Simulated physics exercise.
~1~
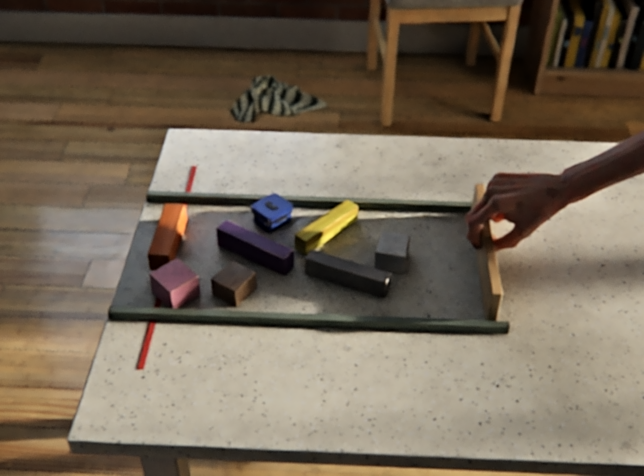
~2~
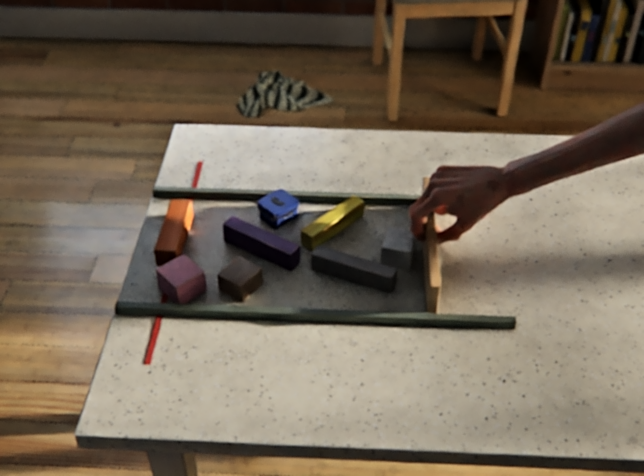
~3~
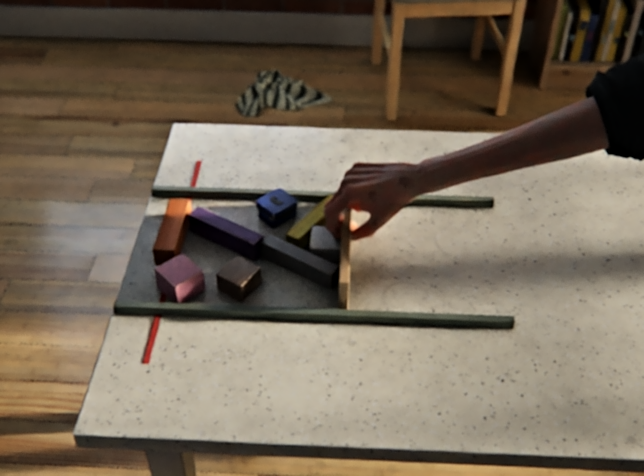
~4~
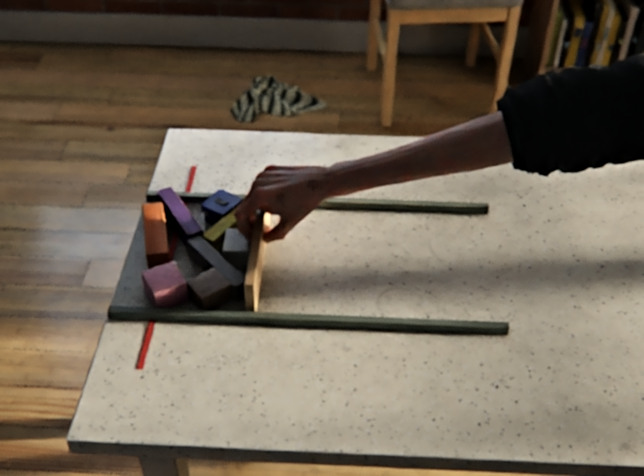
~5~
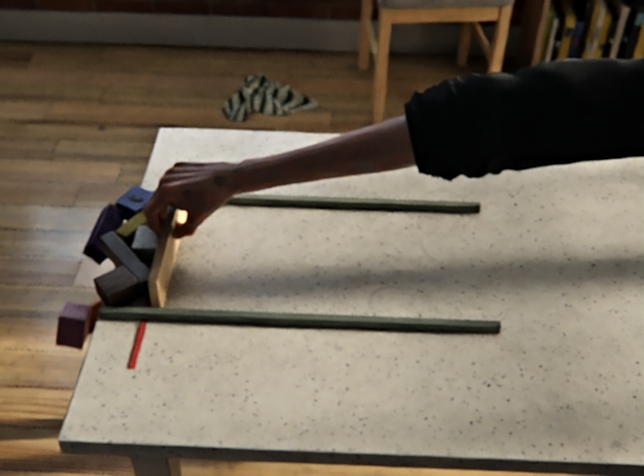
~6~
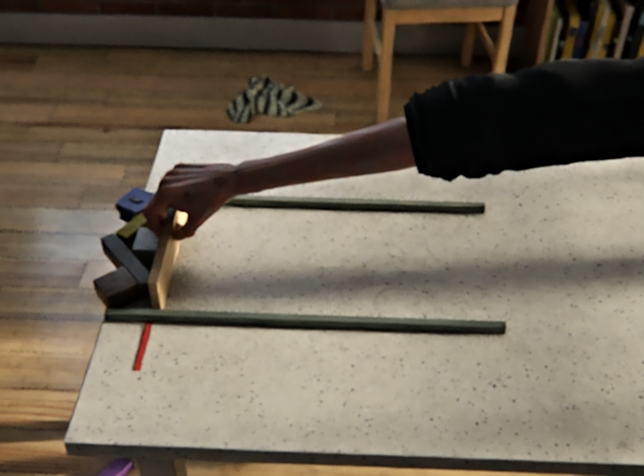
The clip opens on eight colored blocks, some of them long, lying between two dark rails on a speckled table while a hand holds an upright wooden board at their right. The hand slides the board left, reaching the gray pieces first. As it continues, the yellow, gray and purple pieces bunch together and turn, crowding toward the orange and pink blocks near the table's left edge. Pushed farther, the cluster spills over that edge, with the pink block tipping off and the purple bar leaning out. Finally the board stops near the red tape, the orange, pink and purple pieces gone from the tabletop, and the others jammed at the brink.
